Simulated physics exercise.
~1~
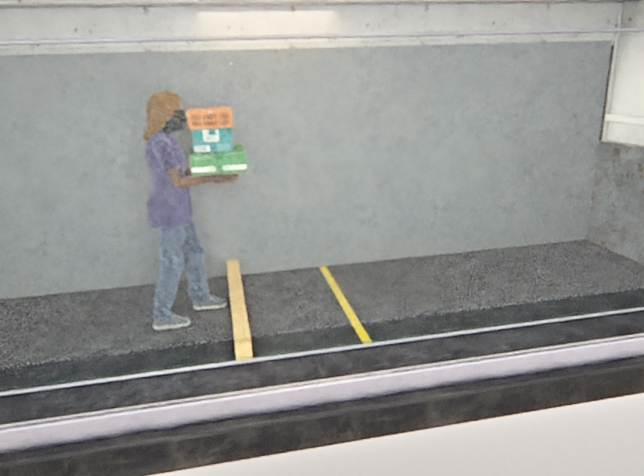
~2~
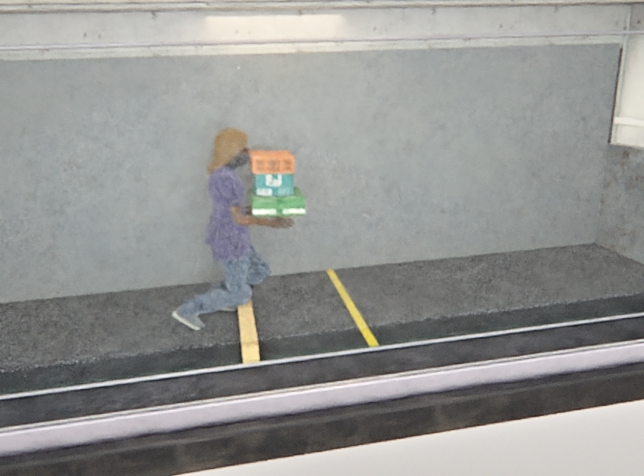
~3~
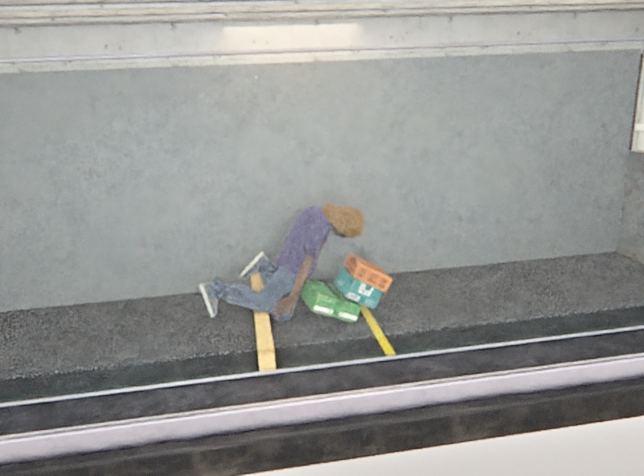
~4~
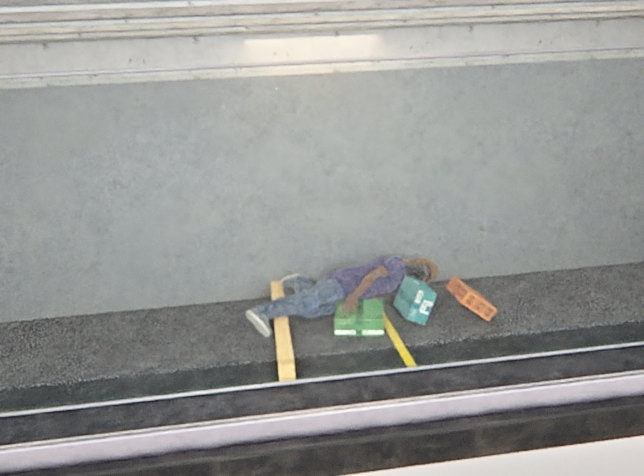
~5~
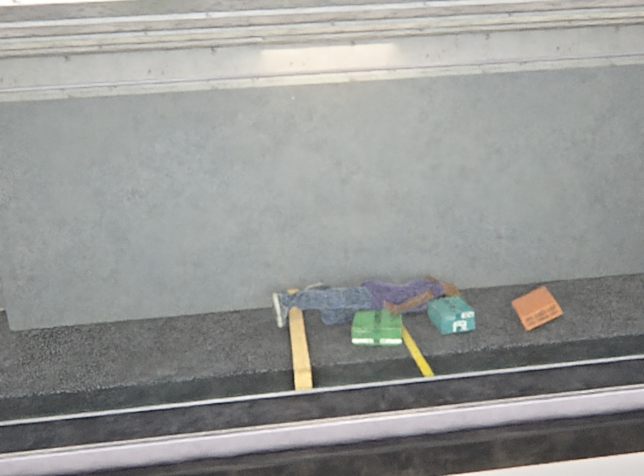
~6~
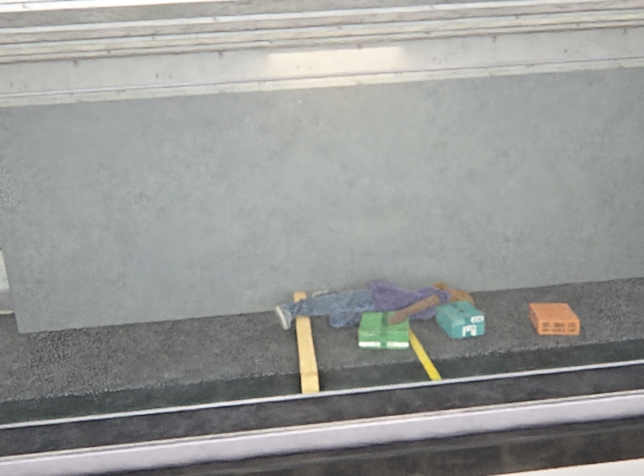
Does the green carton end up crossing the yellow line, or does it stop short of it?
The green carton stops short of the yellow line, coming to rest just to its left beside the fallen person.
